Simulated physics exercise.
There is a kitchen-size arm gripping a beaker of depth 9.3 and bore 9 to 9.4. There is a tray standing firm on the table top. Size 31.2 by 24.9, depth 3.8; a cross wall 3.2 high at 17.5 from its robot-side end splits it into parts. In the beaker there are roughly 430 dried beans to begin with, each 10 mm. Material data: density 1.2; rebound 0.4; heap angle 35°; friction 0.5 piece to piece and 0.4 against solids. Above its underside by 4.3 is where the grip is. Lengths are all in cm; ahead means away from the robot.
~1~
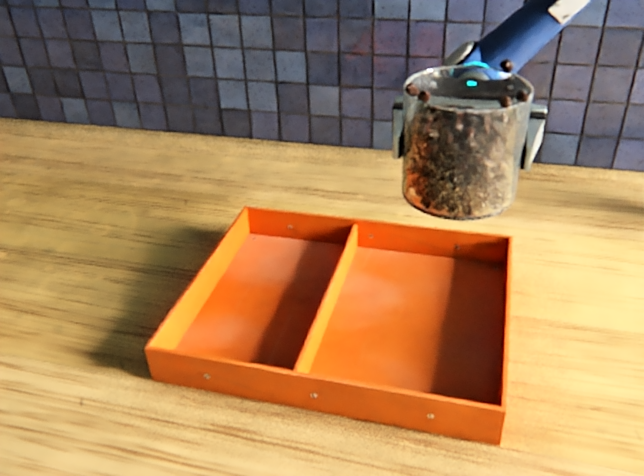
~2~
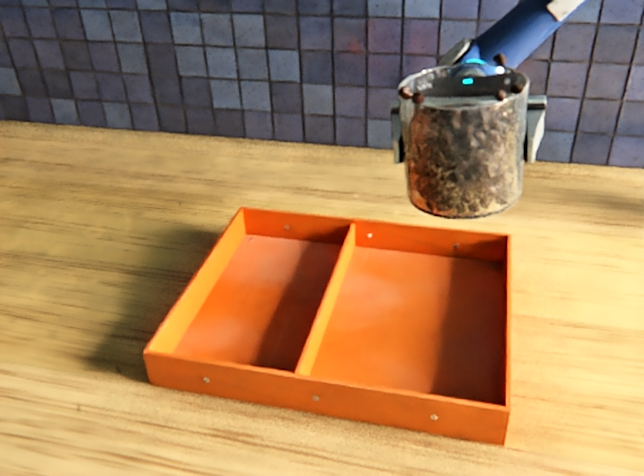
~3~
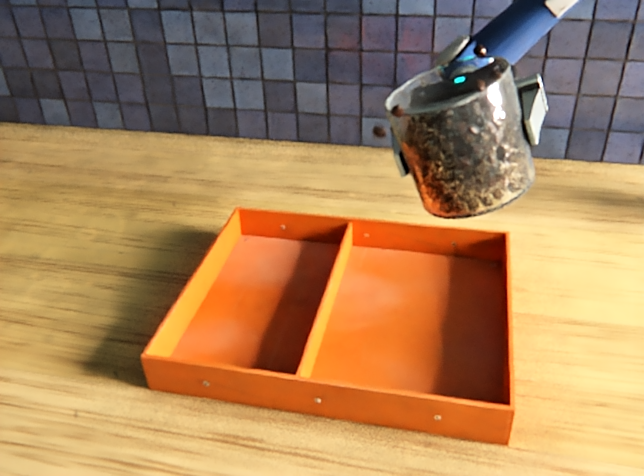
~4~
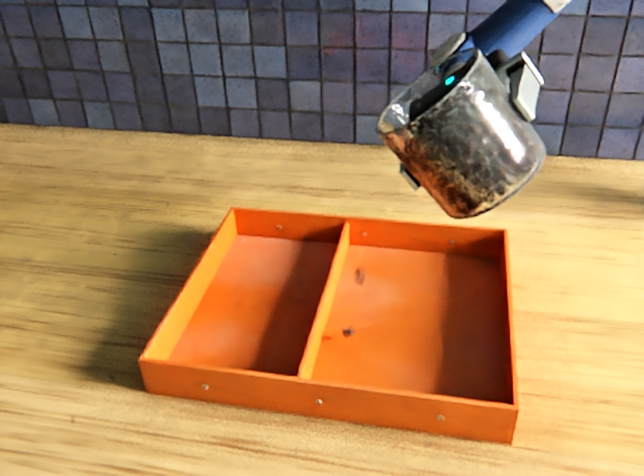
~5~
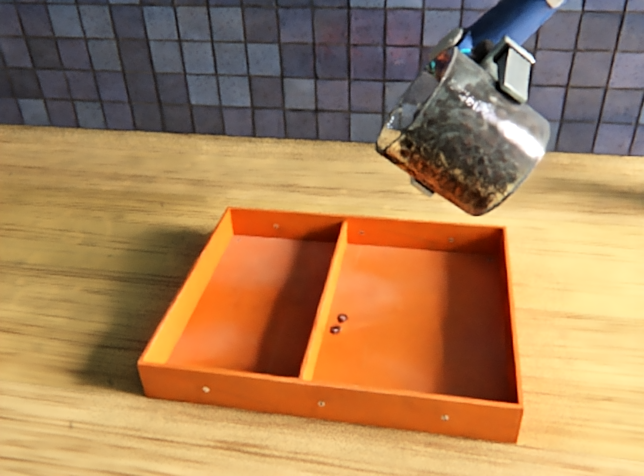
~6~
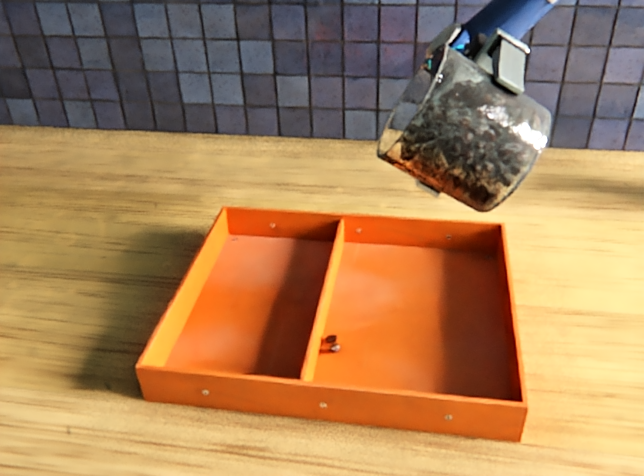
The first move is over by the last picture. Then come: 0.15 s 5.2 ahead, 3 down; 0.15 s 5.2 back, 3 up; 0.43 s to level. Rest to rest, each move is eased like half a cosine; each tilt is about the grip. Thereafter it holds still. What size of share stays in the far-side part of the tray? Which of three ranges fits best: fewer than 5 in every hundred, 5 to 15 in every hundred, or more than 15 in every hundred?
Fewer than 5 in every hundred.
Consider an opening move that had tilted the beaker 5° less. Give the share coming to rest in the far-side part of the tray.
In that case roughly 0 per cent.
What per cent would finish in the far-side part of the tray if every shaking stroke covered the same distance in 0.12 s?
About 5 per cent in that case.
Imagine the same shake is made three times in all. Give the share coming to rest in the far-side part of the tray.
In that case, some 5 per cent.
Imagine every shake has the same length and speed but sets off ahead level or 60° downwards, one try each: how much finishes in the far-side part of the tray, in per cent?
Estimates, in order: 10 % then 0 %.
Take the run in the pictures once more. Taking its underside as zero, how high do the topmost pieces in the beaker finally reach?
9.5 cm.
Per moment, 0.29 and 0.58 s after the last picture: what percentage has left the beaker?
At the first time about 5 per cent, at the second about 5 per cent.
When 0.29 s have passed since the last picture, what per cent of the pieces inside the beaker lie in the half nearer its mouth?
Mouth half share: Roughly 40 %.
Then, 0.29 s later, tilted 60° forward, highest piece 23 above the table; 409 in the beaker, 2 in the robot-side part, 1 in the far-side part, 16 in flight or on a rim.
Then, 0.58 s later, tilted 16° forward, highest piece 25 above the table; 401 in the beaker, 14 in the robot-side part, 11 in the far-side part, 2 in flight or on a rim.
Then, 0.93 s later, level, highest piece 25 above the table; 401 in the beaker, 16 in the robot-side part, 11 in the far-side part.
Then, 1.98 s later, level, highest piece 25 above the table; 401 in the beaker, 16 in the robot-side part, 11 in the far-side part.
At rest, 401 in the beaker, 16 in the robot-side part, 11 in the far-side part. That is 3 % in the far-side part of the tray.
